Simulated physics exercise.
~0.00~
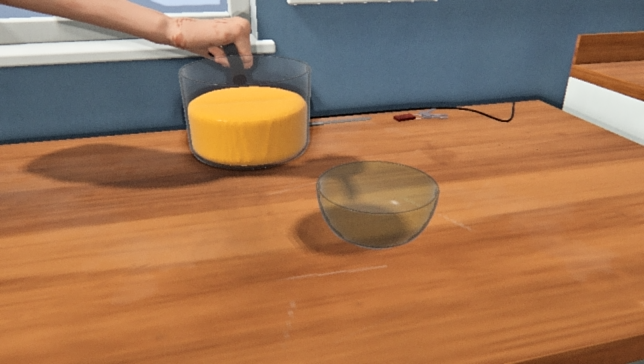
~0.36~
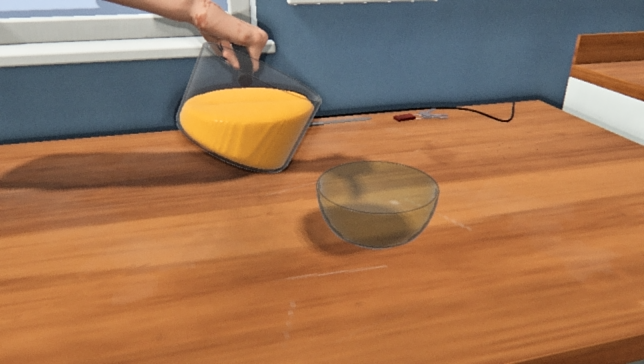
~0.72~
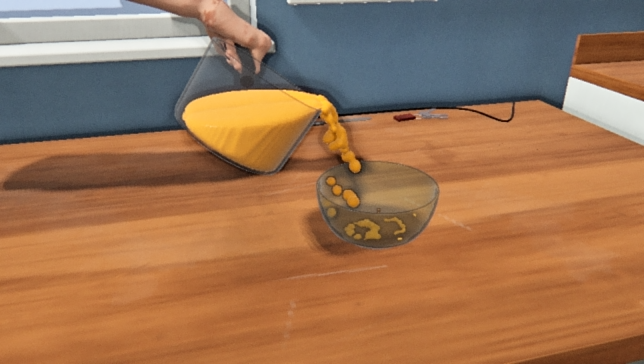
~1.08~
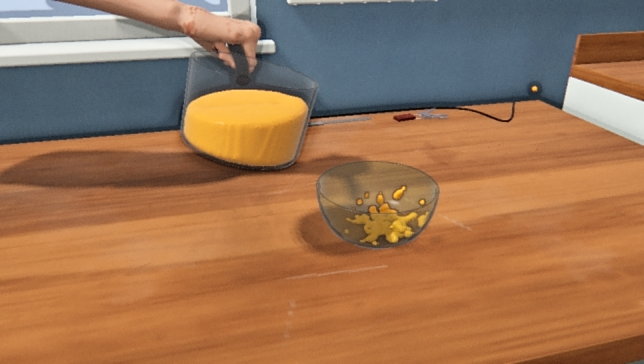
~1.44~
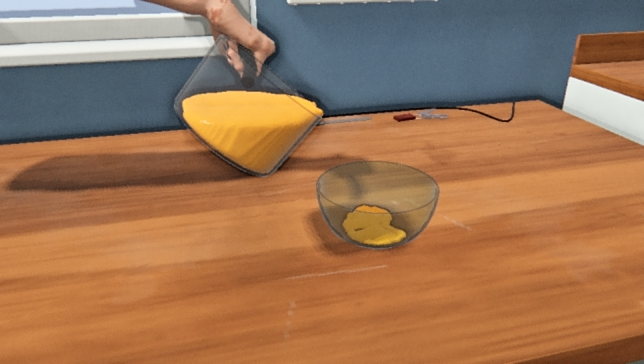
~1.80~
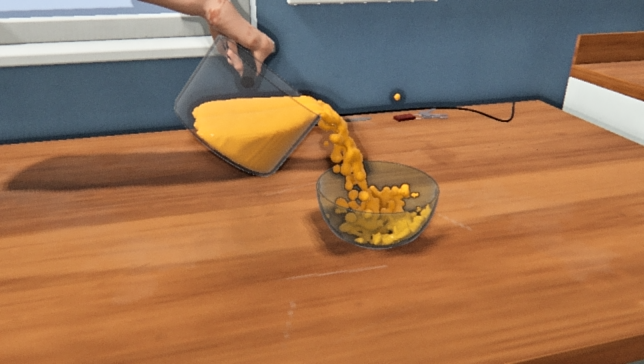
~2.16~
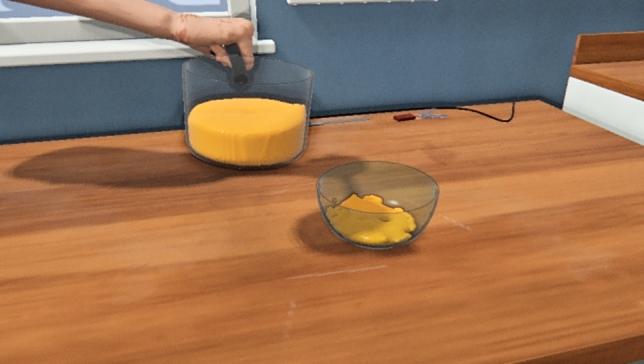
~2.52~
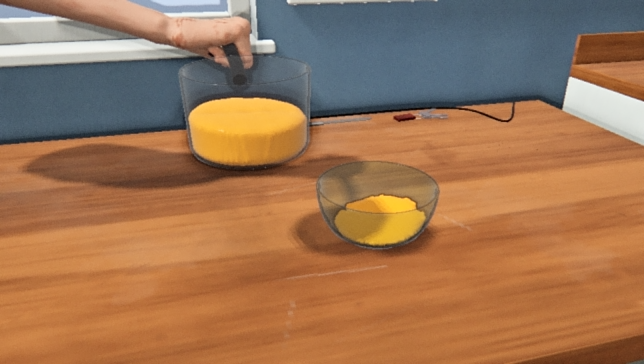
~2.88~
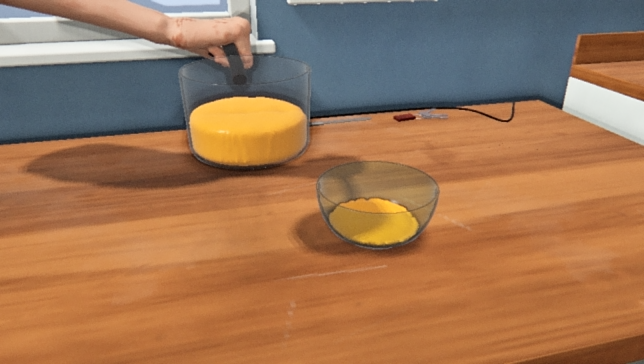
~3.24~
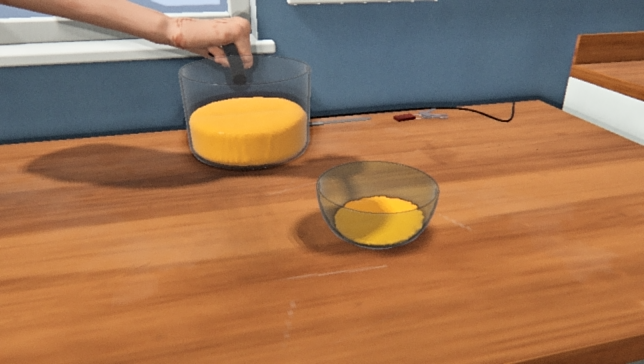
On a wooden tabletop before a blue wall, seen from slightly above, a hand holds a clear container of orange-yellow liquid at the left, behind an empty glass bowl near the centre. The hand tips the container to the right, and a thin stream falls into the bowl, splashing along its sides. It eases back, leaving a small puddle, then tilts further and sends a thicker stream down. Finally, the hand levels the container, still holding plenty of liquid, while a shallow yellow pool settles in the bowl's bottom.
